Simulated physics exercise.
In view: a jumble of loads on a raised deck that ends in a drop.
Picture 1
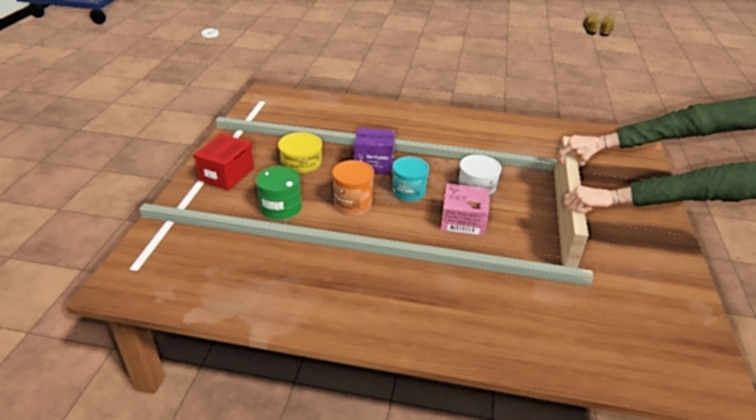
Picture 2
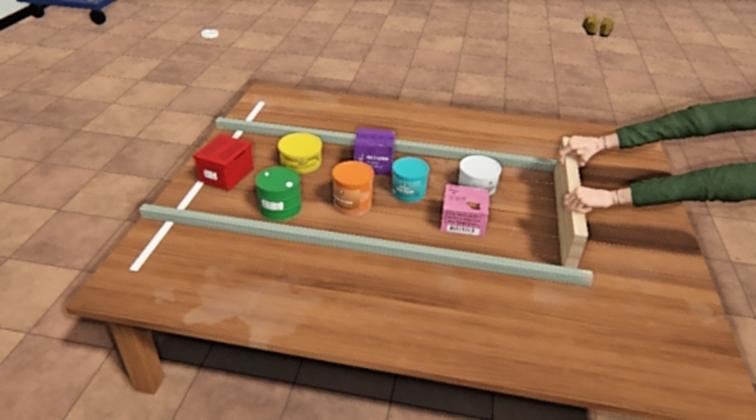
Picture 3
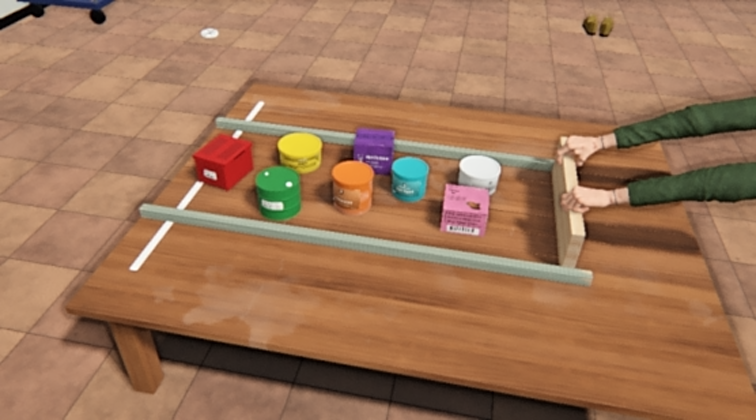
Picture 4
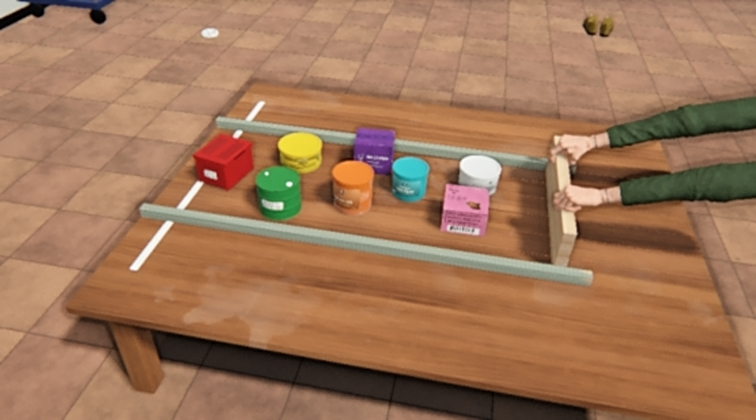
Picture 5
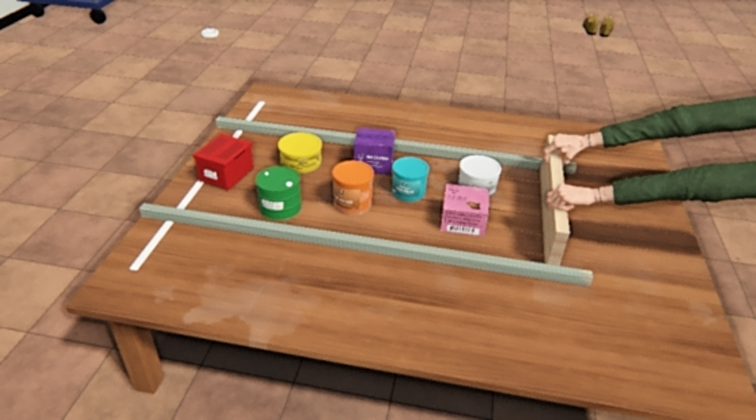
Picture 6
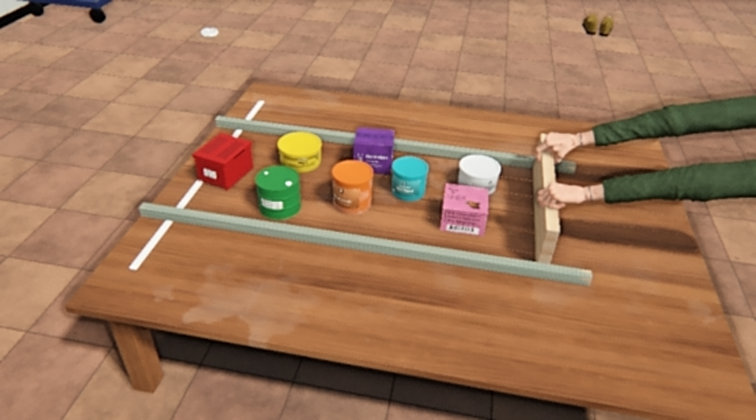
At first, two green-sleeved hands hold a wooden plank upright at the right end of a table, where colourful tubs and boxes sit between two pale rails. The hands then slide the plank a short way left, narrowing the gap to the pink box and white tub, while the containers stay still.
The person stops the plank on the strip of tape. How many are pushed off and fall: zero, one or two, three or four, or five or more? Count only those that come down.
In the end the number that fall off is five or more.
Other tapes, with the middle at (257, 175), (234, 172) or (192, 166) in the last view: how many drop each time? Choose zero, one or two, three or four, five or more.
For each place: One to two; 3 or 4; more than four.
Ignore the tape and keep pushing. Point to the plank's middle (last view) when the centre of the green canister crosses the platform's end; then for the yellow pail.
Its middle is around (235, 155) and around (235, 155).
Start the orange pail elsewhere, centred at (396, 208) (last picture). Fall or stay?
From there it falls.
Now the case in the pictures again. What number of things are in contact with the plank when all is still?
In contact: 3.
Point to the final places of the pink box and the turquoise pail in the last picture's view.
First (179, 169), then (198, 149).
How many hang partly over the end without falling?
The number is 3.
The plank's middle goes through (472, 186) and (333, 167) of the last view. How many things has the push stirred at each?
First 2, then 7.
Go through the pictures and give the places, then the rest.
The first frame shows red tote (225, 162); yellow pail (301, 153); green canister (279, 193); plank (568, 199); tape (211, 169).
The second frame shows yellow pail (301, 153); purple box (374, 152).
The third frame shows green canister (279, 193); orange pail (353, 189).
The fourth frame shows red tote (225, 162); pink box (465, 210).
The fifth frame shows yellow pail (301, 153); plank (552, 198).
The sixth frame shows red tote (225, 162); yellow pail (300, 152); green canister (279, 192); plank (544, 196); tape (210, 168).
A little later, none off yet; red tote at rest near (225, 162); yellow pail at rest near (300, 152); green canister at rest near (279, 192).
Next, none off yet; red tote at rest near (225, 162); yellow pail shifted a little near (286, 155); green canister shifted about its own width near (249, 194).
Later still, none off yet; red tote shifted about its own width near (177, 155); yellow pail shifted well along near (227, 149); green canister shifted well along near (189, 190).
When it is over, the number that fall off is five or more; down, purple box, orange pail, green canister, yellow pail and red tote.
